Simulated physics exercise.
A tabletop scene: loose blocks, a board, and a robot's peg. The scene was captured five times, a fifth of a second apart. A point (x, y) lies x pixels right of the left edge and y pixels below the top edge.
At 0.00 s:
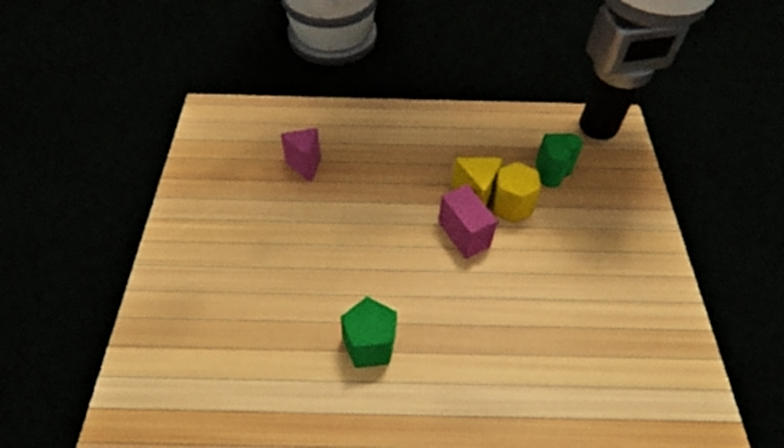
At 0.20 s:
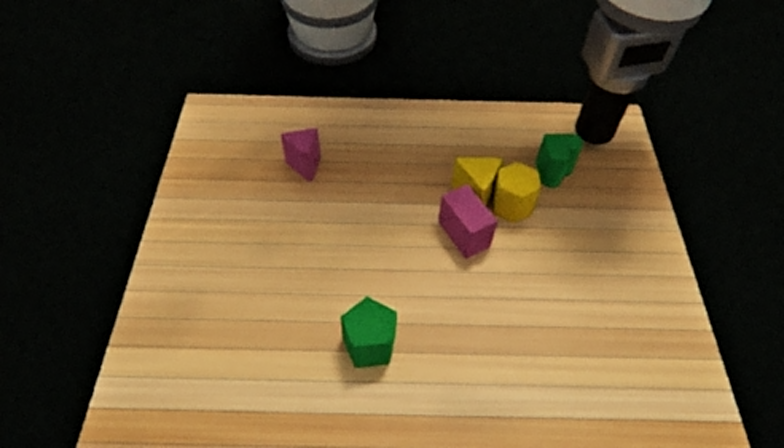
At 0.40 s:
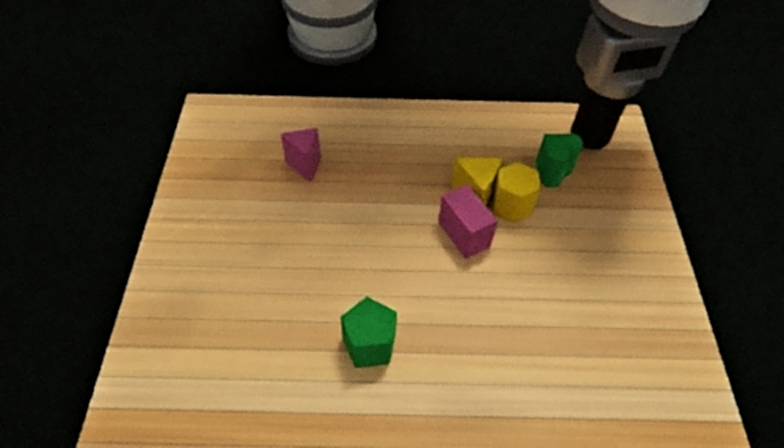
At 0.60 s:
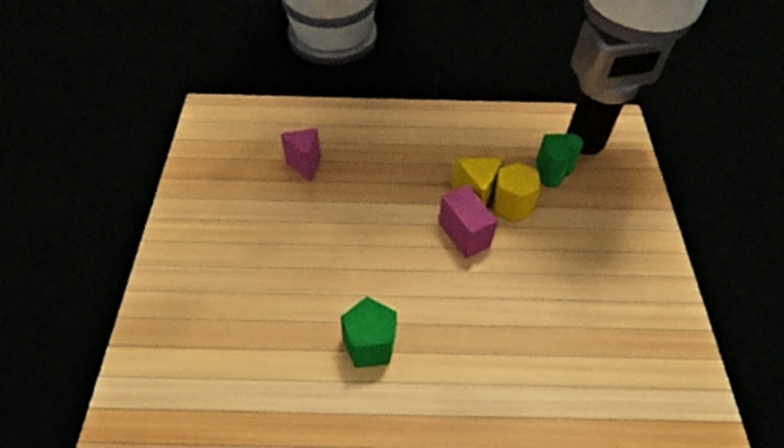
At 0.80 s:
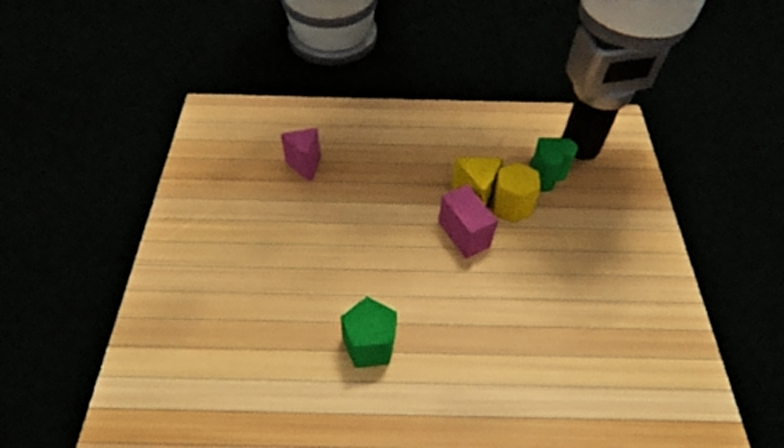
In the video, a robot's dark peg moves slightly down and left near the upper right of a wooden board, then nudges a green block a little left toward yellow and pink blocks, while the other blocks stay still.
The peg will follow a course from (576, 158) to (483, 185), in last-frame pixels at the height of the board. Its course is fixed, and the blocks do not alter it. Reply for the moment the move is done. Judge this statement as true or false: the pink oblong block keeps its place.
Verdict: False.
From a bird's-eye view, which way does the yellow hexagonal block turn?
From overhead, the rotation is clockwise.
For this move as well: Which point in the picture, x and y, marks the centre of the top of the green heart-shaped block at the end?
Its top middle: (509, 187).
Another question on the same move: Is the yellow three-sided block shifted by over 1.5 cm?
The answer is yes.
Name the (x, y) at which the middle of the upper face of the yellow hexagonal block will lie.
At pixel (506, 221).
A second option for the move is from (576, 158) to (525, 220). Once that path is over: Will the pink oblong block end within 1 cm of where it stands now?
In short: No.
What follows on the original path. One third of the way, peg at (549, 156); yellow hexagonal block at (511, 189), turned 25° clockwise; green heart-shaped block at (533, 166), turned 30° anticlockwise.
Two thirds of the way, peg at (517, 165); pink oblong block at (466, 211), turned 15° clockwise; yellow hexagonal block at (504, 209), turned 45° clockwise; green heart-shaped block at (520, 182), turned 85° anticlockwise.
At the end, peg at (485, 174); pink oblong block at (455, 218); yellow three-sided block at (454, 182), turned 15° anticlockwise; yellow hexagonal block at (506, 221), turned 50° clockwise; green heart-shaped block at (509, 187), turned 140° anticlockwise.
